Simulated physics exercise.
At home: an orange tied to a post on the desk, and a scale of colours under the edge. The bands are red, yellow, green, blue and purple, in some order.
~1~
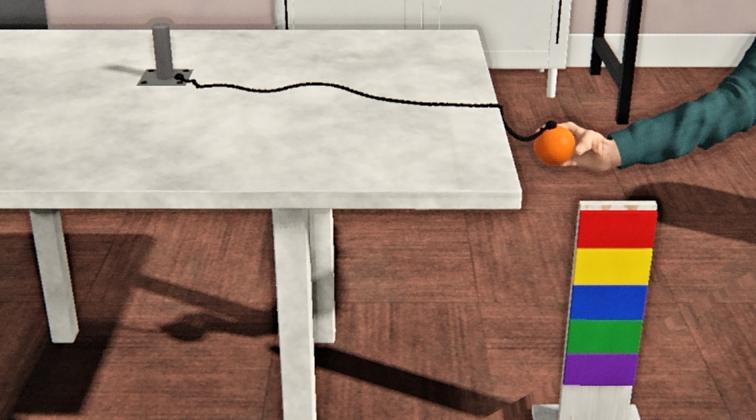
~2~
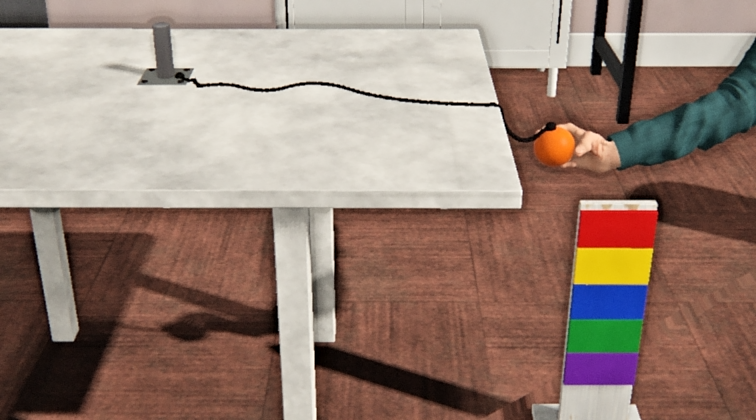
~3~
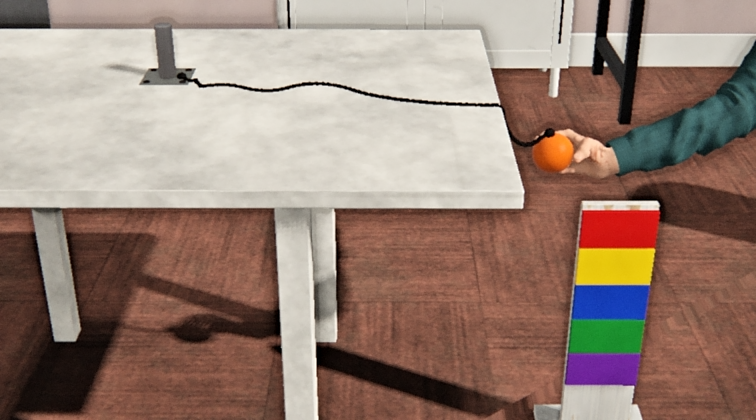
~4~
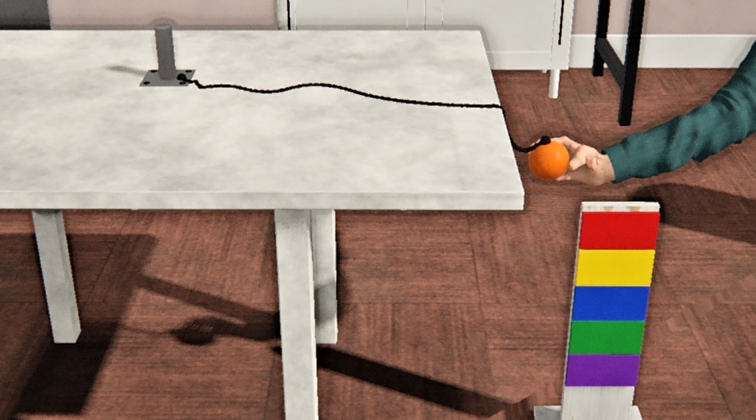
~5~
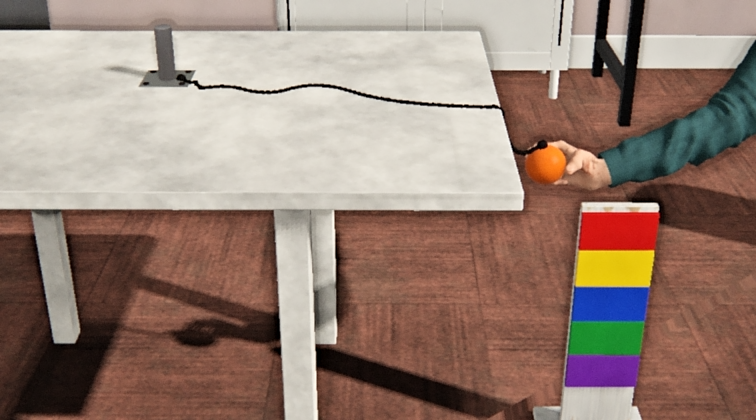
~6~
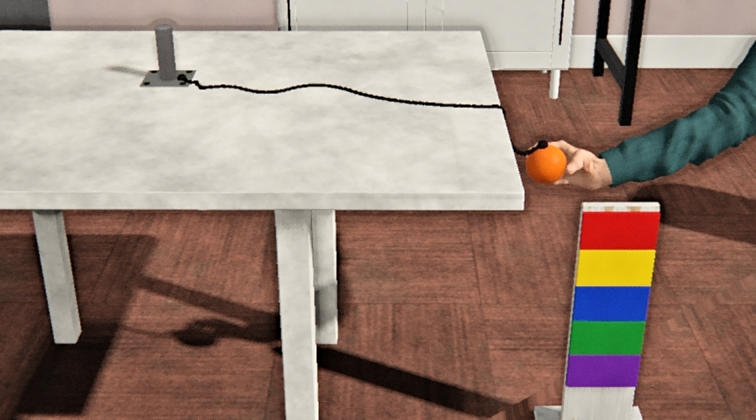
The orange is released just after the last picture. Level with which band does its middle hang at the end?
Its centre hangs level with the red band.
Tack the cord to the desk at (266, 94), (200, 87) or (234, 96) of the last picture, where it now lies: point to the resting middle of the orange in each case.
About (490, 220), (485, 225) and (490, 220).
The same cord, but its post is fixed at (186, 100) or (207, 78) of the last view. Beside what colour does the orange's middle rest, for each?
Taking them in turn: Yellow; yellow.
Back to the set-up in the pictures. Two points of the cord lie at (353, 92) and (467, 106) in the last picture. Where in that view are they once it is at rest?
About (387, 90), and the other about (499, 109).
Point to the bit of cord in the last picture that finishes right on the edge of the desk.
At (460, 106), roughly.
A little later, orange near (517, 221); level with red.
Next, orange near (459, 223); level with red.
Later still, orange near (485, 228); level with red.
When it is over, orange near (488, 229); level with red. Its middle rests at the red band.
